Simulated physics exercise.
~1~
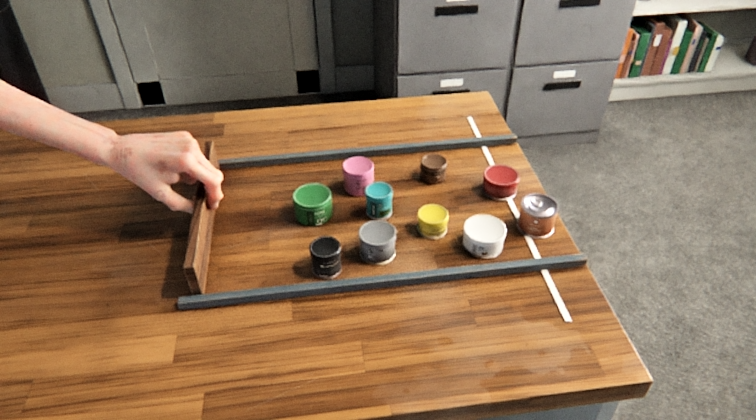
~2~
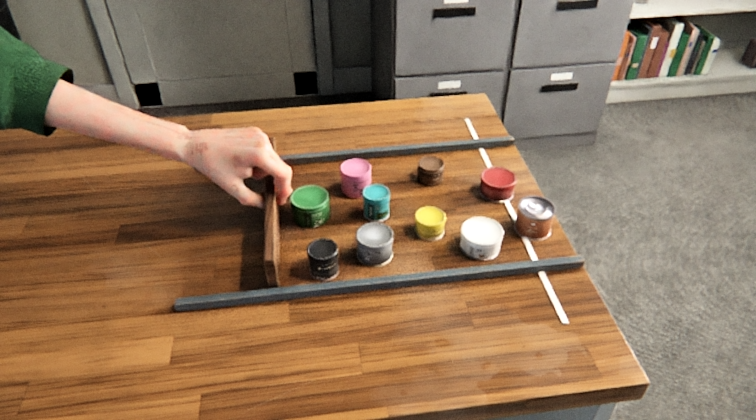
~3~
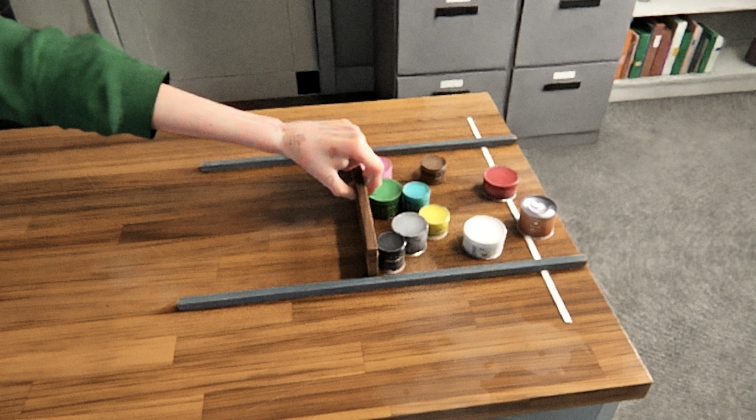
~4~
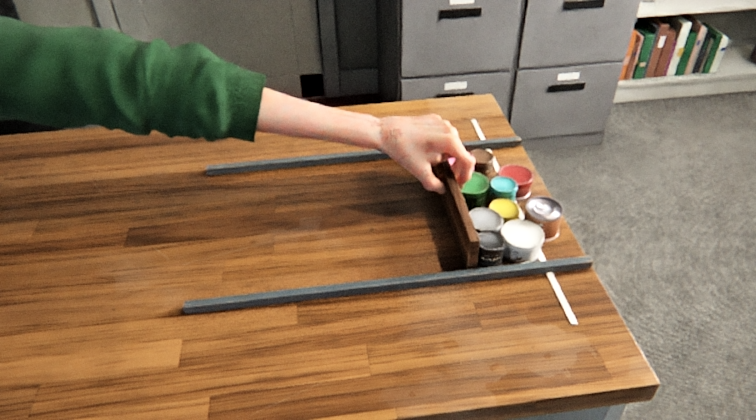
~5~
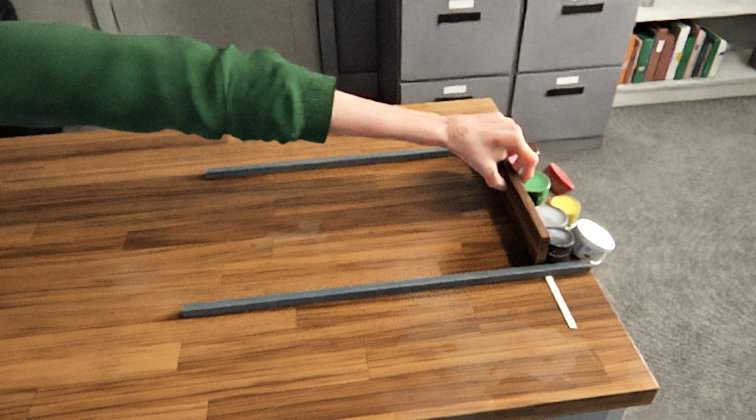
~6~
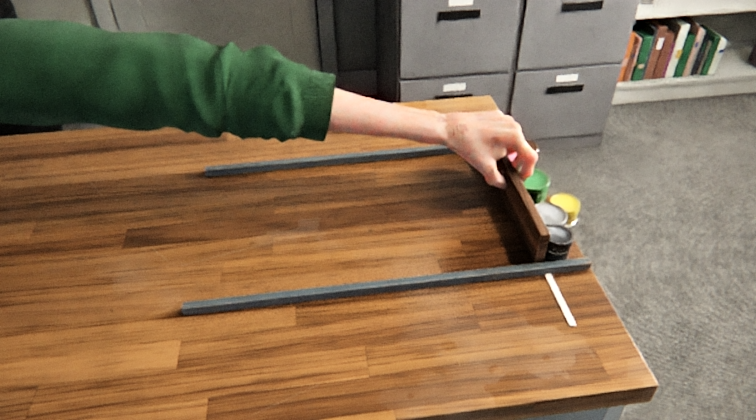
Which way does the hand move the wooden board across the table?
The hand moves the board to the right, toward the edge of the table.
